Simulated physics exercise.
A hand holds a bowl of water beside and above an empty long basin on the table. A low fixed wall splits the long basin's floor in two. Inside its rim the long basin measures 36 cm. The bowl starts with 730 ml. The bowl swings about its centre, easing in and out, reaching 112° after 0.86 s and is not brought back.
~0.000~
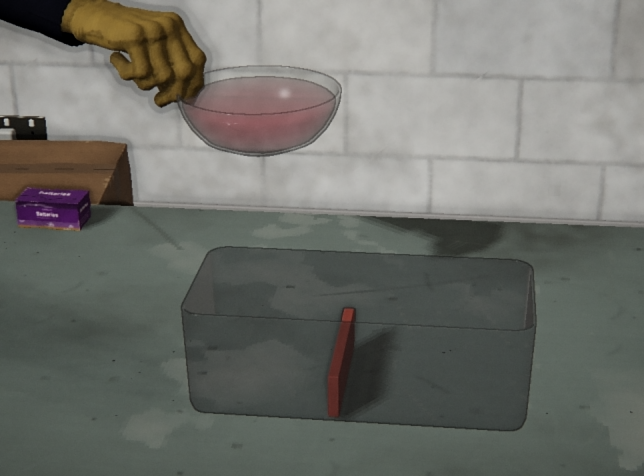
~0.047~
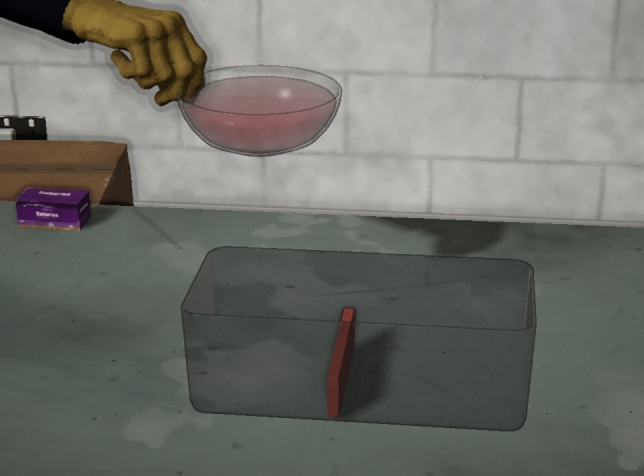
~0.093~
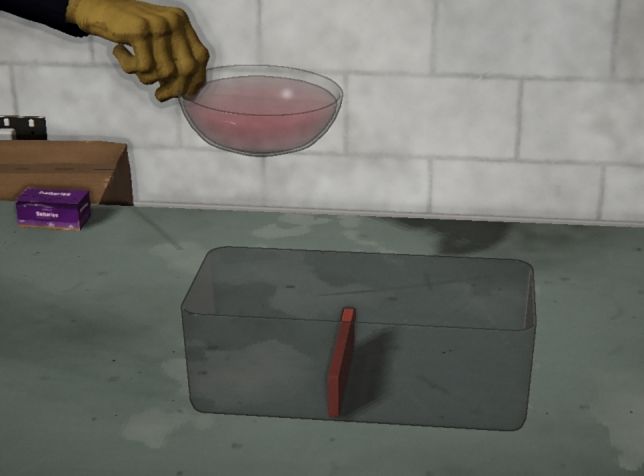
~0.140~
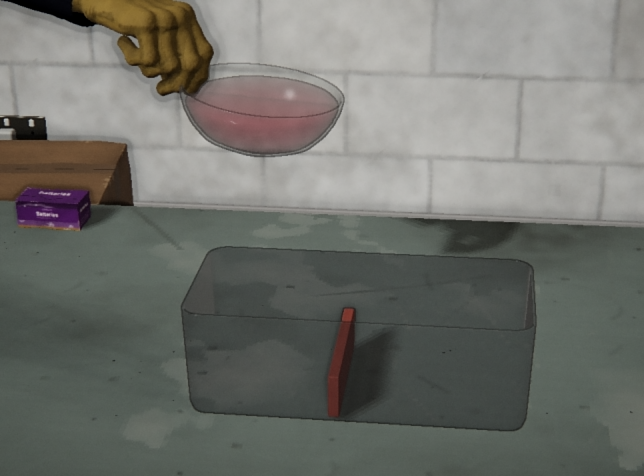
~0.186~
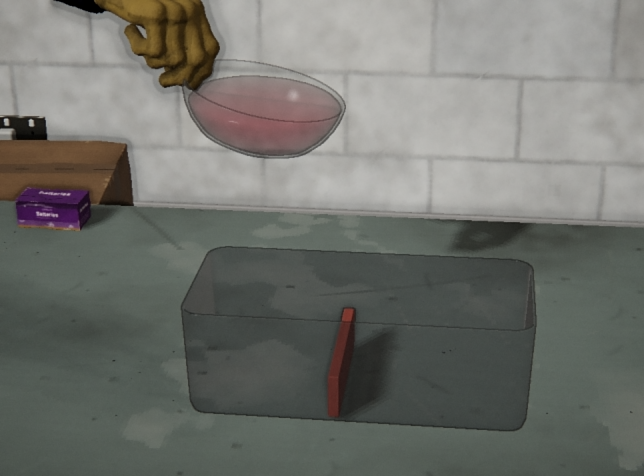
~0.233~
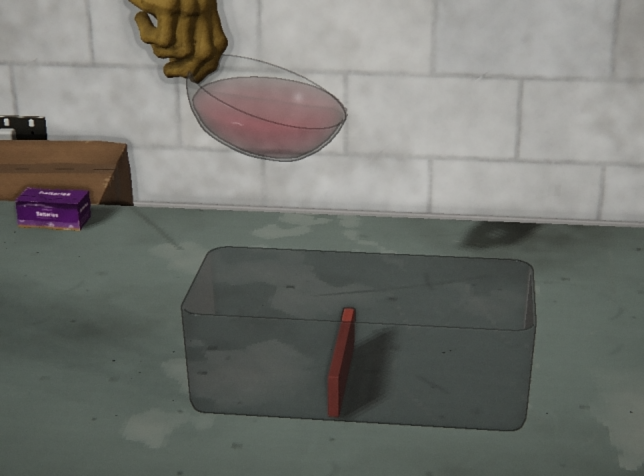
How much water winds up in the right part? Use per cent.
The far part has some 87 per cent.
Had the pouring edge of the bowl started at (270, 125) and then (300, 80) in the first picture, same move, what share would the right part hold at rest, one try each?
First 35, then 75 per cent.
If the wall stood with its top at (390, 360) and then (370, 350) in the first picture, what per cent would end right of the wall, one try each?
First 65, then 75 per cent.
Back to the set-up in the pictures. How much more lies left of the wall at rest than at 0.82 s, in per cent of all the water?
Near 1 in a hundred.
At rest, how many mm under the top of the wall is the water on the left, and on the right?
Some 46 mm on the left and 30 mm on the right.
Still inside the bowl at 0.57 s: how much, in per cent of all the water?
Some 12 per cent.
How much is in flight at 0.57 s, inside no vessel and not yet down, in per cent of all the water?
Some 54 per cent.
By 0.57 s the tilt is 84° and 11 per cent is still to pour, 0 is left of the wall and 34 right of it.
By 0.82 s the tilt is 111° and 0 per cent is still to pour, 11 is left of the wall and 87 right of it.
By 1.08 s the tilt is 112° and 0 per cent is still to pour, 12 is left of the wall and 87 right of it.
By 1.36 s the tilt is 112° and 0 per cent is still to pour, 12 is left of the wall and 87 right of it.
At rest 12 per cent lies left of the wall, 87 right of it and 1 outside.
